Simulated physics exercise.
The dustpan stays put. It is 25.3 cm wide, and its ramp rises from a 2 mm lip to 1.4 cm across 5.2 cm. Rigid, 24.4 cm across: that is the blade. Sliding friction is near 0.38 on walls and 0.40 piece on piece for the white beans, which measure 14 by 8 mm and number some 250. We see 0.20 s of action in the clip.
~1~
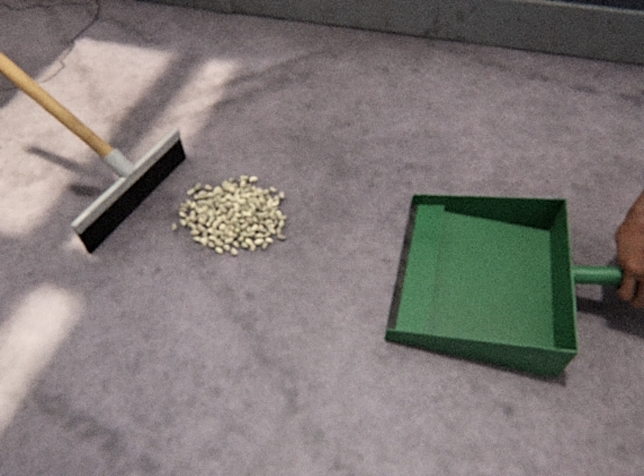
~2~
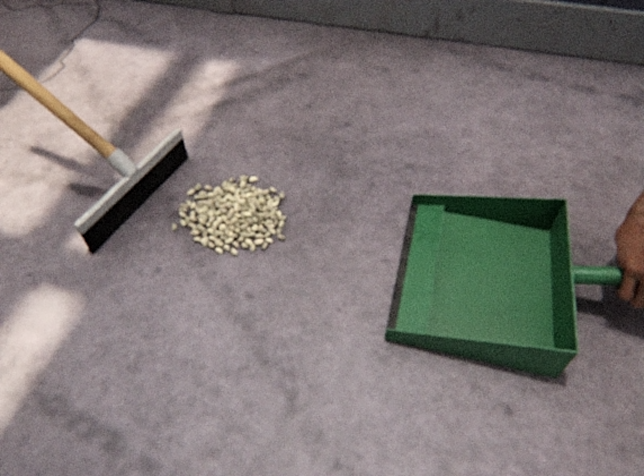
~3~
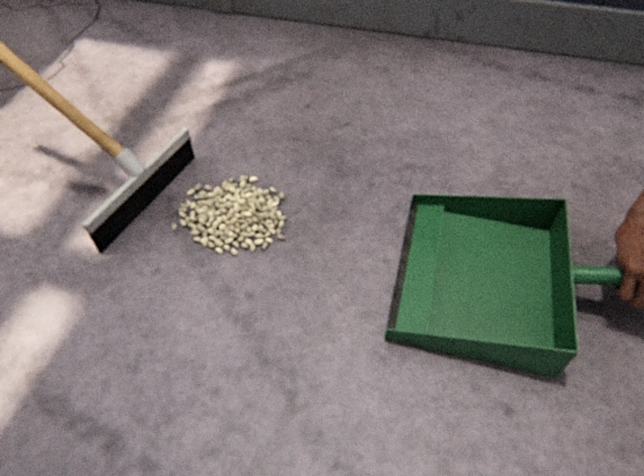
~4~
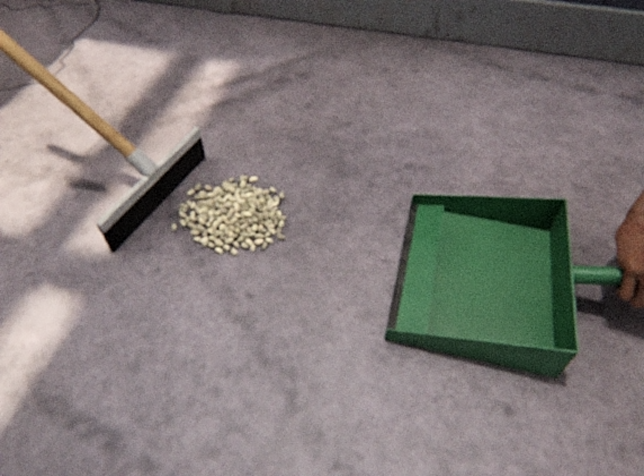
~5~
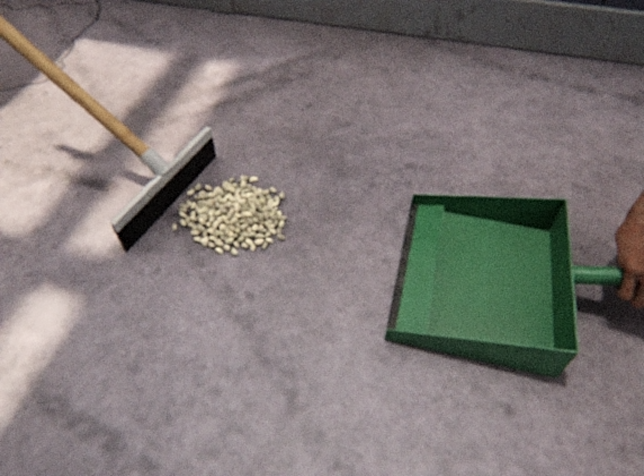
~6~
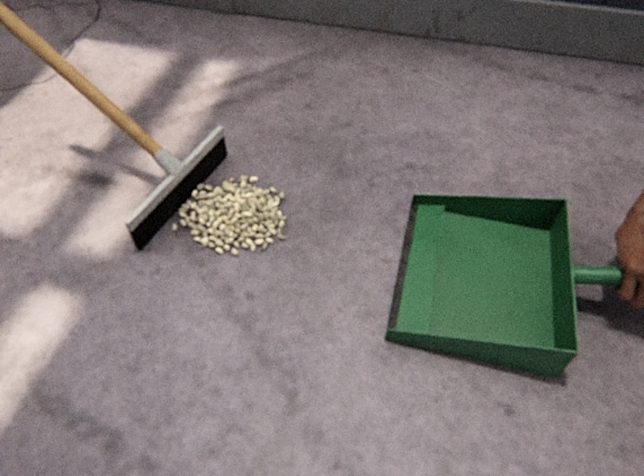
A hand holding a green dustpan still at right while a wooden-handled broom slides right to the edge of a pale pellet pile.
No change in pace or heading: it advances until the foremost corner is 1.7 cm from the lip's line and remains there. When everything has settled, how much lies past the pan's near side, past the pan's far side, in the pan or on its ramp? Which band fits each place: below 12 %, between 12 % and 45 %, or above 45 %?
Outcome: Past the pan's near side: A small minority. Past the pan's far side: A sizeable minority. In the pan or on its ramp: A small minority.
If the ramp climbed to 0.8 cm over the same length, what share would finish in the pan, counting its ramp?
0 %.
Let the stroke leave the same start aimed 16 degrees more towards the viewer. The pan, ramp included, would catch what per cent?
It comes to roughly 20 in a hundred.
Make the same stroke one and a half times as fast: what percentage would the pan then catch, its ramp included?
Near 5 %.
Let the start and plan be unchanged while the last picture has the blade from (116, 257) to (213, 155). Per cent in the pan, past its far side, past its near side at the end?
Split: Pan = 25, far = 5, near = 20.
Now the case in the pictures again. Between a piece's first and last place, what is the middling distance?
Roughly 24 cm.
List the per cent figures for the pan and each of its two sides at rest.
In per cent - near side 0, far side 20, pan 0.
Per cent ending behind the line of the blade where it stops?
About 35 per cent.
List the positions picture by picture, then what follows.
In the first picture, blade from (78, 229) to (177, 135), moved 0.0 cm, 0 of the pieces shifted so far; middle of the pieces at (236, 213); pan at (488, 283).
In the second picture, blade from (81, 229) to (180, 135), moved 0.4 cm, 0 of the pieces shifted so far; middle of the pieces at (236, 213).
In the third picture, blade from (89, 229) to (186, 135), moved 1.6 cm, 0 of the pieces shifted so far; middle of the pieces at (236, 213).
In the fourth picture, blade from (102, 228) to (197, 134), moved 3.5 cm, 0 of the pieces shifted so far; middle of the pieces at (236, 213).
In the fifth picture, blade from (116, 227) to (209, 134), moved 5.4 cm, 0 of the pieces shifted so far; middle of the pieces at (237, 213).
In the sixth picture, blade from (130, 226) to (221, 133), moved 7.3 cm, 2 of the pieces shifted so far; middle of the pieces at (237, 213); pan at (488, 283).
Then, 0.35 s after the last picture, middle of the blade 21 cm from the lip; 0 % over the lip, far side 5 %, near side 0 %.
Then, 0.57 s after the last picture, middle of the blade 11 cm from the lip; 0 % over the lip, far side 15 %, near side 0 %.
Then, 0.91 s after the last picture, middle of the blade 4 cm from the lip; 0 % over the lip, far side 20 %, near side 0 %.
In the end, near side 0 %, far side 20 %, pan 0 %, in front of the lip or behind the blade 75 %.
